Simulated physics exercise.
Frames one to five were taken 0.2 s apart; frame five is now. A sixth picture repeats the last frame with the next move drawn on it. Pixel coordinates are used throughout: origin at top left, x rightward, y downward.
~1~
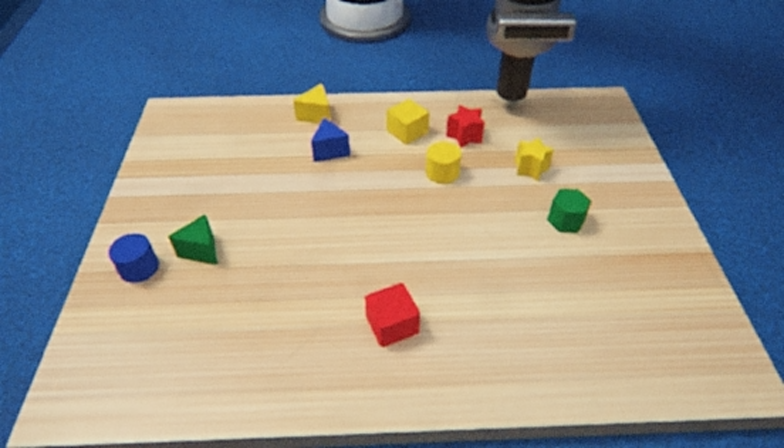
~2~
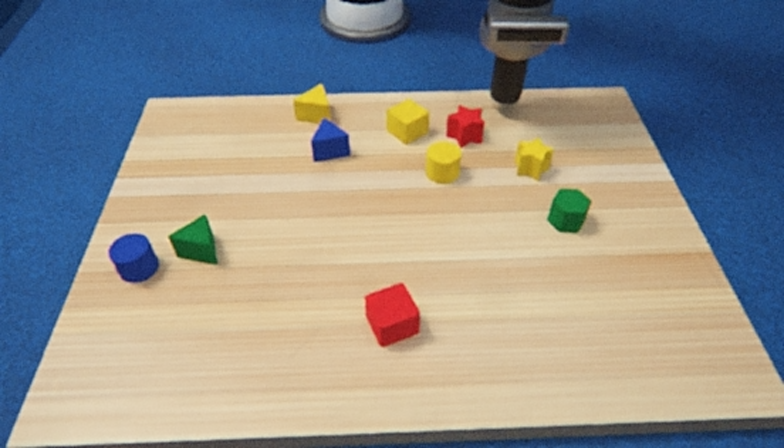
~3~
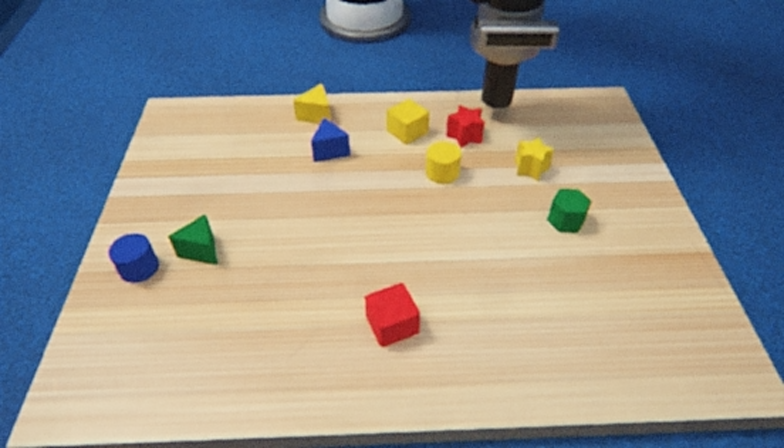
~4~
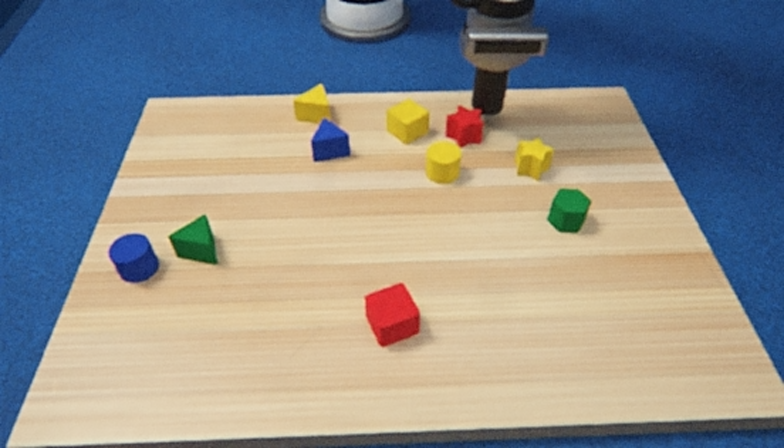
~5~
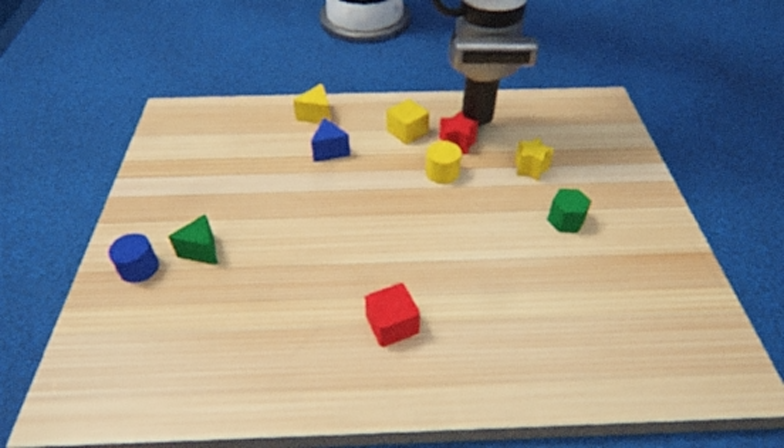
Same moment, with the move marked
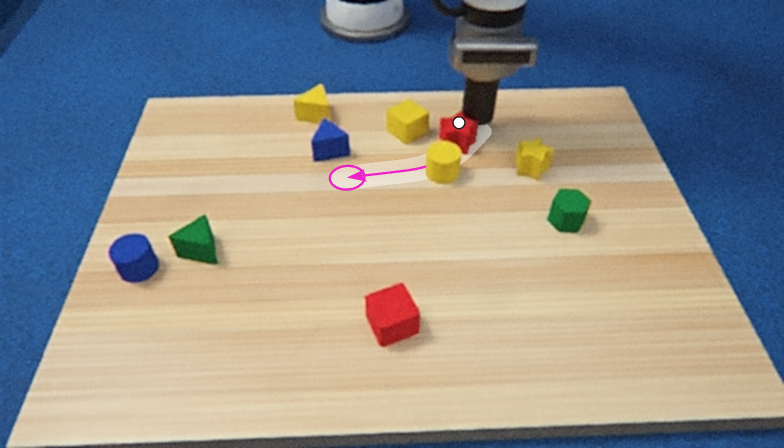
On a wooden board, a robot arm's dark tool moving left and nearer, nudging the red star slightly among scattered coloured blocks.
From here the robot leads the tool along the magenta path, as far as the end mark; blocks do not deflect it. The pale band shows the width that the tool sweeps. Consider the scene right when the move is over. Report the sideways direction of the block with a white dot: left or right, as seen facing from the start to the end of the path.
It is pushed towards the left-hand side.
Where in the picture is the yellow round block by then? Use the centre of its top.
The top centre is at (404, 193).
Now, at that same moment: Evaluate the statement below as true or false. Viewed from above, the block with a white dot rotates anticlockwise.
That statement is accurate.
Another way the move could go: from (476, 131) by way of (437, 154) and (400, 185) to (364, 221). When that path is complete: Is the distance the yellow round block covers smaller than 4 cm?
I expect not.
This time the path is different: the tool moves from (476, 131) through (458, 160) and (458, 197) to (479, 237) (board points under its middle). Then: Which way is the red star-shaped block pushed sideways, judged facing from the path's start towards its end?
It slides rightward.
Drawn move, from (476, 131) by way of (448, 157) and (401, 171) to (347, 177); the dot is on the red star-shaped block.
The first path, step by step. One third of the way, tool at (448, 143); yellow round block at (424, 172); red star-shaped block at (427, 150).
Two thirds of the way, tool at (400, 156); yellow round block at (404, 193); red star-shaped block at (392, 171), turned 30° anticlockwise.
At the end, tool at (346, 163); blue triangular block still; yellow round block at (404, 193); red star-shaped block at (377, 175), turned 65° anticlockwise.
